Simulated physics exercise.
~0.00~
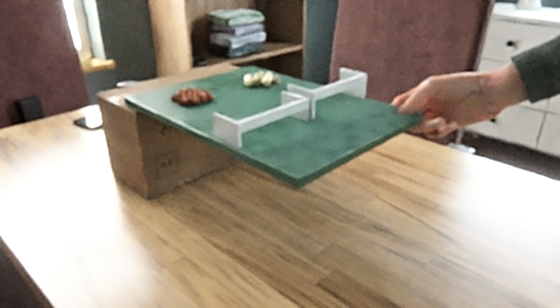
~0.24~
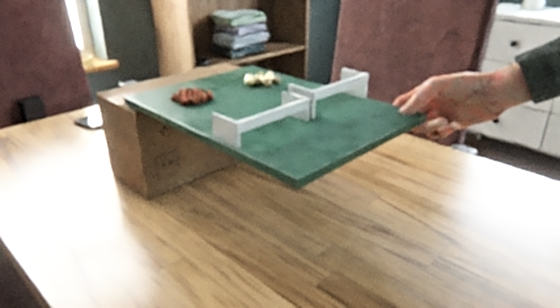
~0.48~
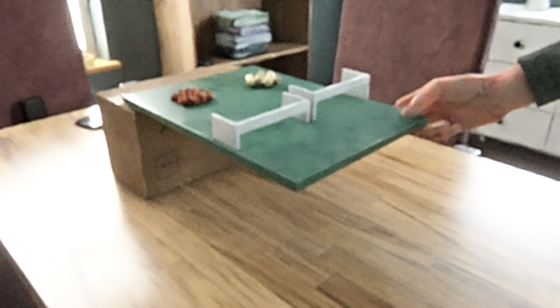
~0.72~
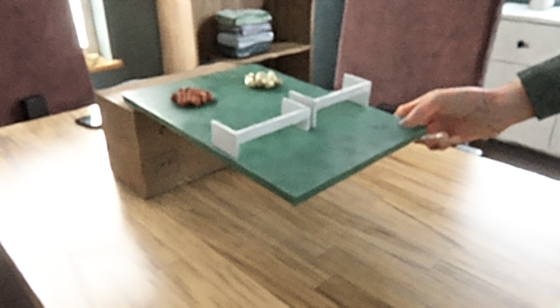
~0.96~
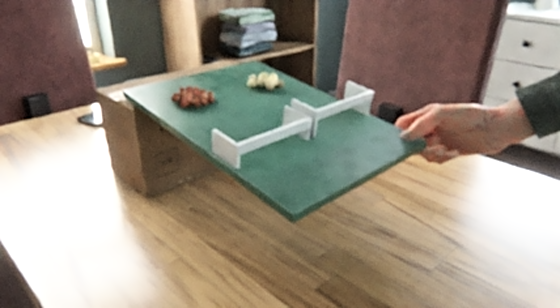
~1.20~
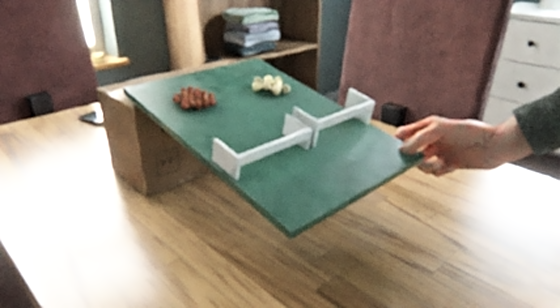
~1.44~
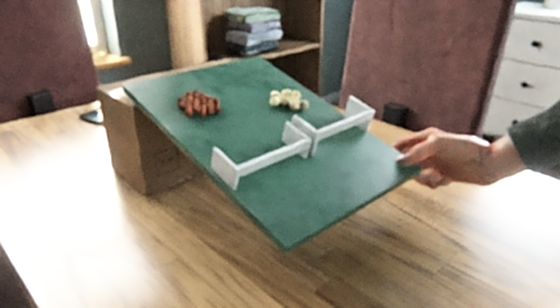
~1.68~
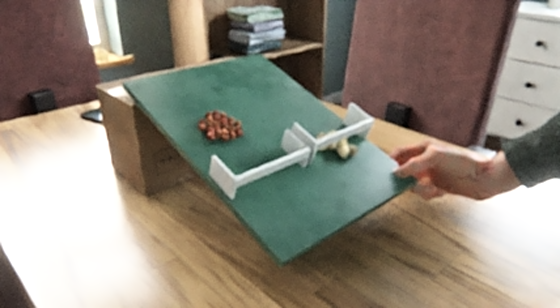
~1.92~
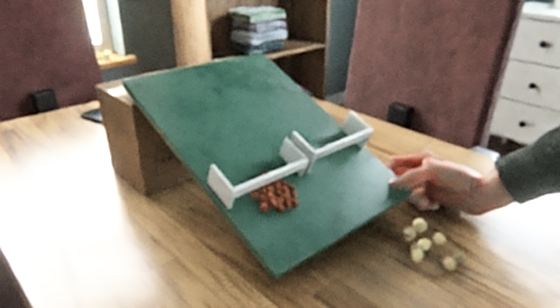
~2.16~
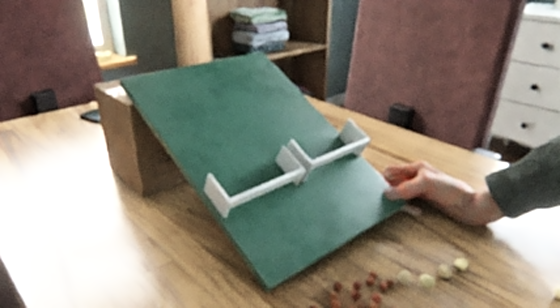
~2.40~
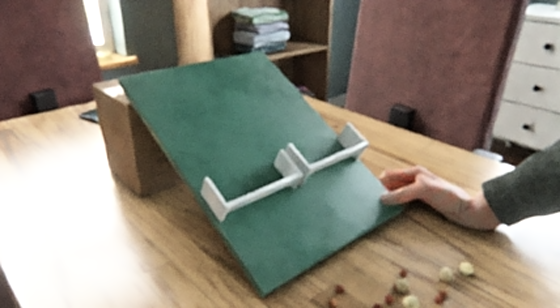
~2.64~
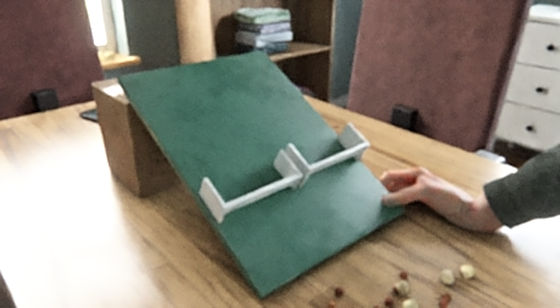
On a wooden table, a hand lowering one end of a green board, red and cream pieces sliding under white bars and off.
